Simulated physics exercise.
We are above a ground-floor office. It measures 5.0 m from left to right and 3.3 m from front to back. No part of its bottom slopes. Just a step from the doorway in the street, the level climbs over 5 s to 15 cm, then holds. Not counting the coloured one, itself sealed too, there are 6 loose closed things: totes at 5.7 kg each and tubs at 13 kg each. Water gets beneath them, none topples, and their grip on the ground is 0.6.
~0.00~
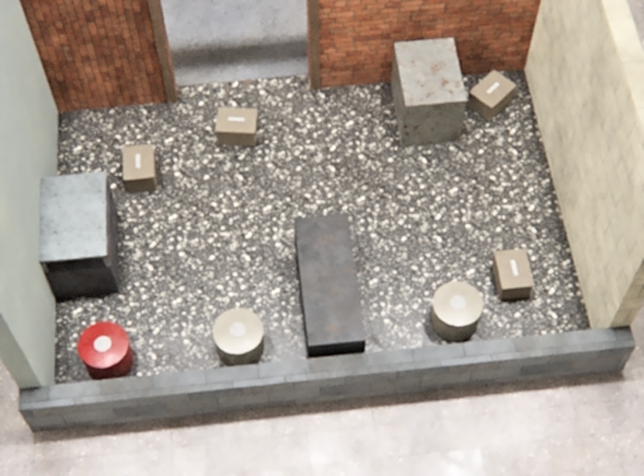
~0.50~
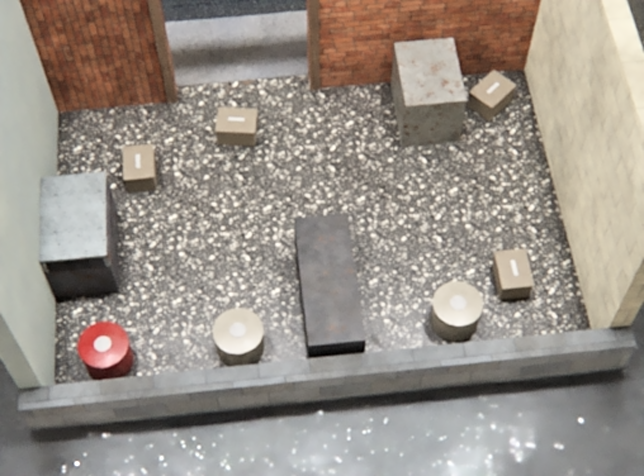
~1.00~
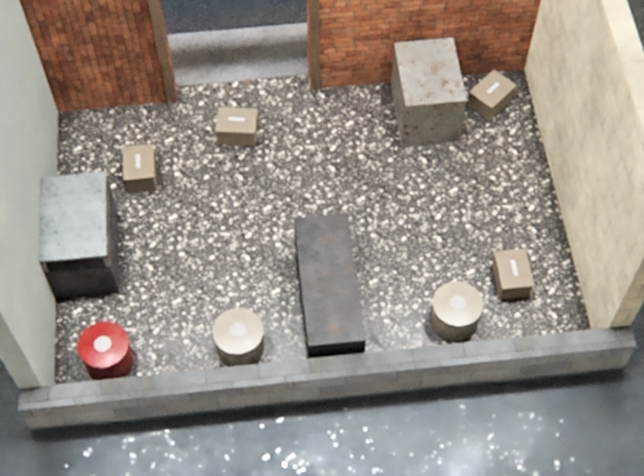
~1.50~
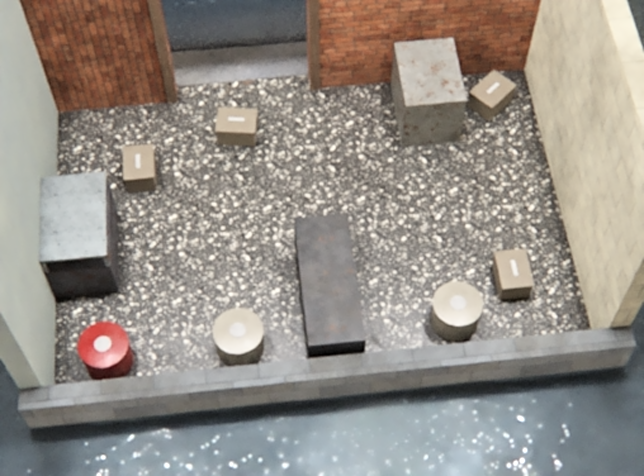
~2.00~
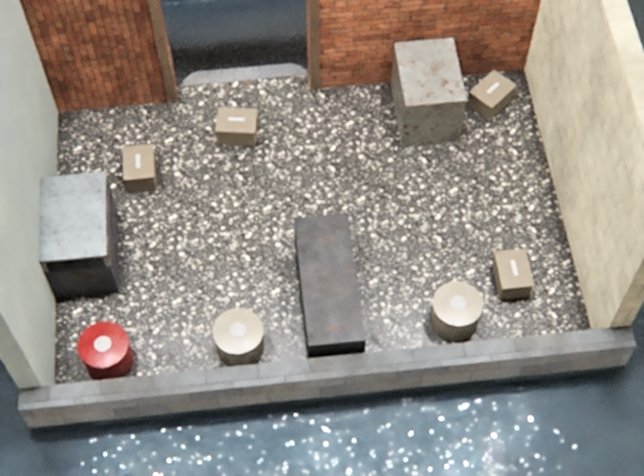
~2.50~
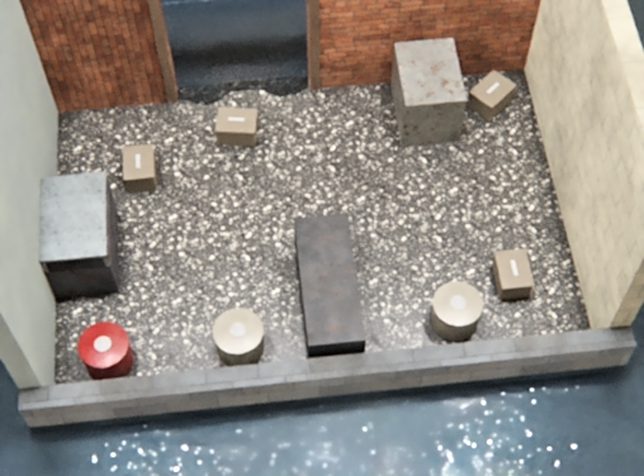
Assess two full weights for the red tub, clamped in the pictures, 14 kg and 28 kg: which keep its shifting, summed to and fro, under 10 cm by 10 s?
Short answer: The heavier one.
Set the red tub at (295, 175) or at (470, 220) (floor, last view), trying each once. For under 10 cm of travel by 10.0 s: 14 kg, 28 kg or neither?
In that order: Either load holds; either load holds.
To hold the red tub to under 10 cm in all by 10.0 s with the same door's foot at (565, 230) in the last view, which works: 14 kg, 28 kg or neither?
Result: The lesser mass is plenty.
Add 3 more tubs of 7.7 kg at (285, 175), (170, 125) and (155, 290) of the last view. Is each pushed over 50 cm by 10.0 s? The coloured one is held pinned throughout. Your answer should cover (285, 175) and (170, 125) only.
Above the mark, then below the mark.
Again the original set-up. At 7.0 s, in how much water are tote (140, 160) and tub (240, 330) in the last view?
I'd estimate 3 cm for the first and 3 cm for the second.
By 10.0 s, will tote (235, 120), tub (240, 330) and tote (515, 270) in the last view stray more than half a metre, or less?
Listed order gives above limit, within limit, within limit.
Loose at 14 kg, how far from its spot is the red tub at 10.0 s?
About 20 cm.
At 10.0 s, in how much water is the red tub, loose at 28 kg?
Roughly 10 cm.
After 3.5 s the red tub would be 0 cm from its start with 14 kg and 0 cm from its start with 28 kg; 0 cm of water round it then.
After 4.5 s the red tub would be 0 cm from its start with 14 kg and 0 cm from its start with 28 kg; 0 cm of water round it then.
After 7.0 s the red tub would be 0 cm from its start with 14 kg and 0 cm from its start with 28 kg; 2 cm of water round it then.
After 10.0 s the red tub would be 24 cm from its start with 14 kg and 0 cm from its start with 28 kg; 10 cm of water round it then.
